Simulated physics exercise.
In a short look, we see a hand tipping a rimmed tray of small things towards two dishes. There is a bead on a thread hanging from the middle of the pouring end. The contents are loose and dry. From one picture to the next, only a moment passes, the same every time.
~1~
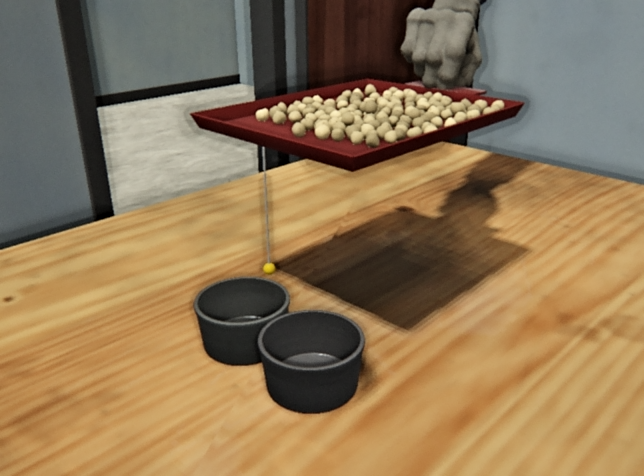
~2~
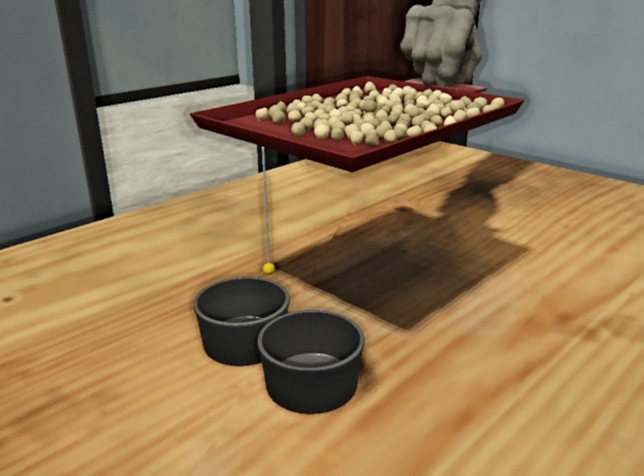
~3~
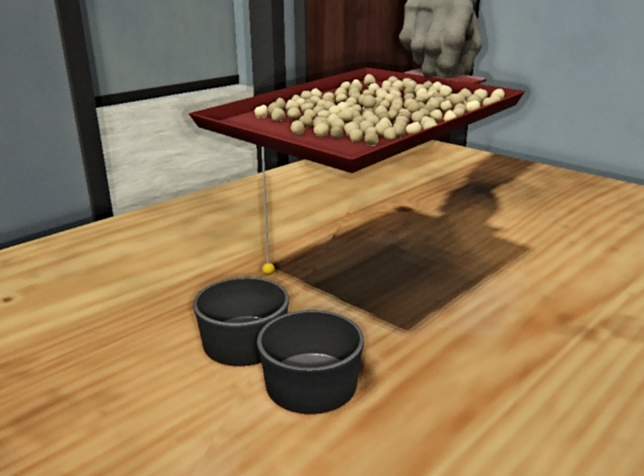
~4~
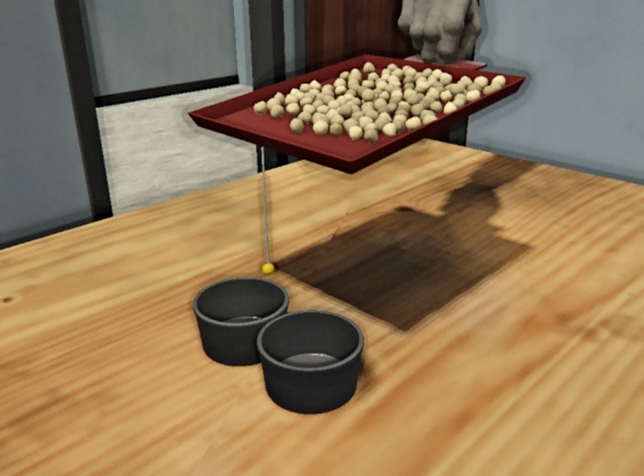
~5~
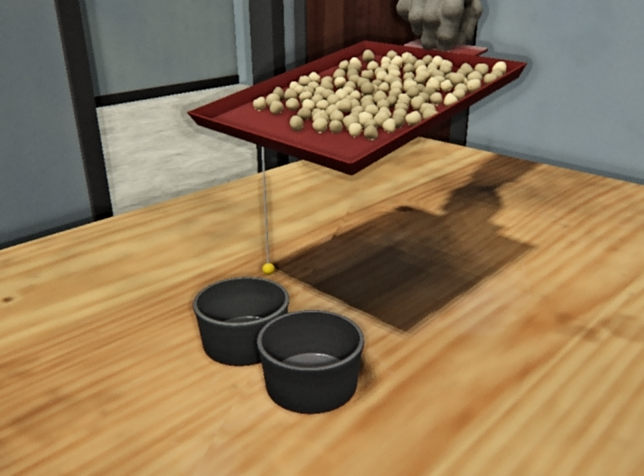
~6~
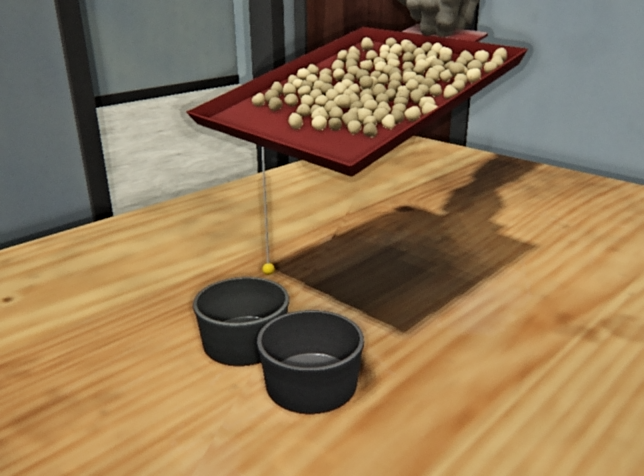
A gray hand gradually tilts a red tray of round, pale nuts above two dark dishes.
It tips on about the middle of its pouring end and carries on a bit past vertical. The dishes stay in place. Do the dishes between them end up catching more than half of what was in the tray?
Yes.
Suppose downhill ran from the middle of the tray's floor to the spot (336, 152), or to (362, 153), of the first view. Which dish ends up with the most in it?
The first try goes to the one on the right and the second to the one on the right.
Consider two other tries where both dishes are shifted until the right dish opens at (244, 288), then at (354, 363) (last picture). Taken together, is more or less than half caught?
Together the dishes get less than a half first, then beyond half.
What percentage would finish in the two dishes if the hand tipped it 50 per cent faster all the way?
Something like 70 percent, give or take.
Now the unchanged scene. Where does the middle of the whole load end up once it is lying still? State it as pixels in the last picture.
At about (288, 367).
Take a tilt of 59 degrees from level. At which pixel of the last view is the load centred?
Somewhere about pixel (310, 98).
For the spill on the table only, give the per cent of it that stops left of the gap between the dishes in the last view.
It comes to near 80 percent of the spill.
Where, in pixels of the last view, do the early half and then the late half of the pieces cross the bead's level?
For the early half I get (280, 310), and for the late half (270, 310).
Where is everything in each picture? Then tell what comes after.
In the first picture, corners of the pouring end (198, 113) and (353, 153), level; middle of the load (375, 114), macadamia nuts; left dish (207, 335); right dish (274, 379); bead on its thread (269, 269).
In the second picture, corners of the pouring end (198, 113) and (352, 154), level; middle of the load (375, 112).
In the third picture, corners of the pouring end (197, 113) and (352, 155), tipped barely, lowest at the right corner; middle of the load (374, 107).
In the fourth picture, corners of the pouring end (196, 112) and (351, 157), tipped a little, lowest at the right corner; middle of the load (374, 99).
In the fifth picture, corners of the pouring end (195, 111) and (350, 158), tipped a little, lowest at the right corner; middle of the load (373, 91).
In the sixth picture, corners of the pouring end (194, 110) and (350, 160), tipped a little, lowest at the right corner; middle of the load (372, 83); left dish (206, 335); right dish (274, 379).
Just after the last frame, tray tipped steeply; almost all on the tray; just a few in the right dish; just a few in the air.
A moment on, tray tipped right over; just a few on the tray; roughly a third in the right dish; about a tenth in the left dish; roughly a quarter outside both; roughly a quarter in the air.
Further on, tray tipped past a quarter turn; roughly half in the right dish; roughly a quarter in the left dish; roughly a third outside both.
When it is over, tray tipped past a quarter turn; roughly half in the right dish; roughly a quarter in the left dish; roughly a third outside both.
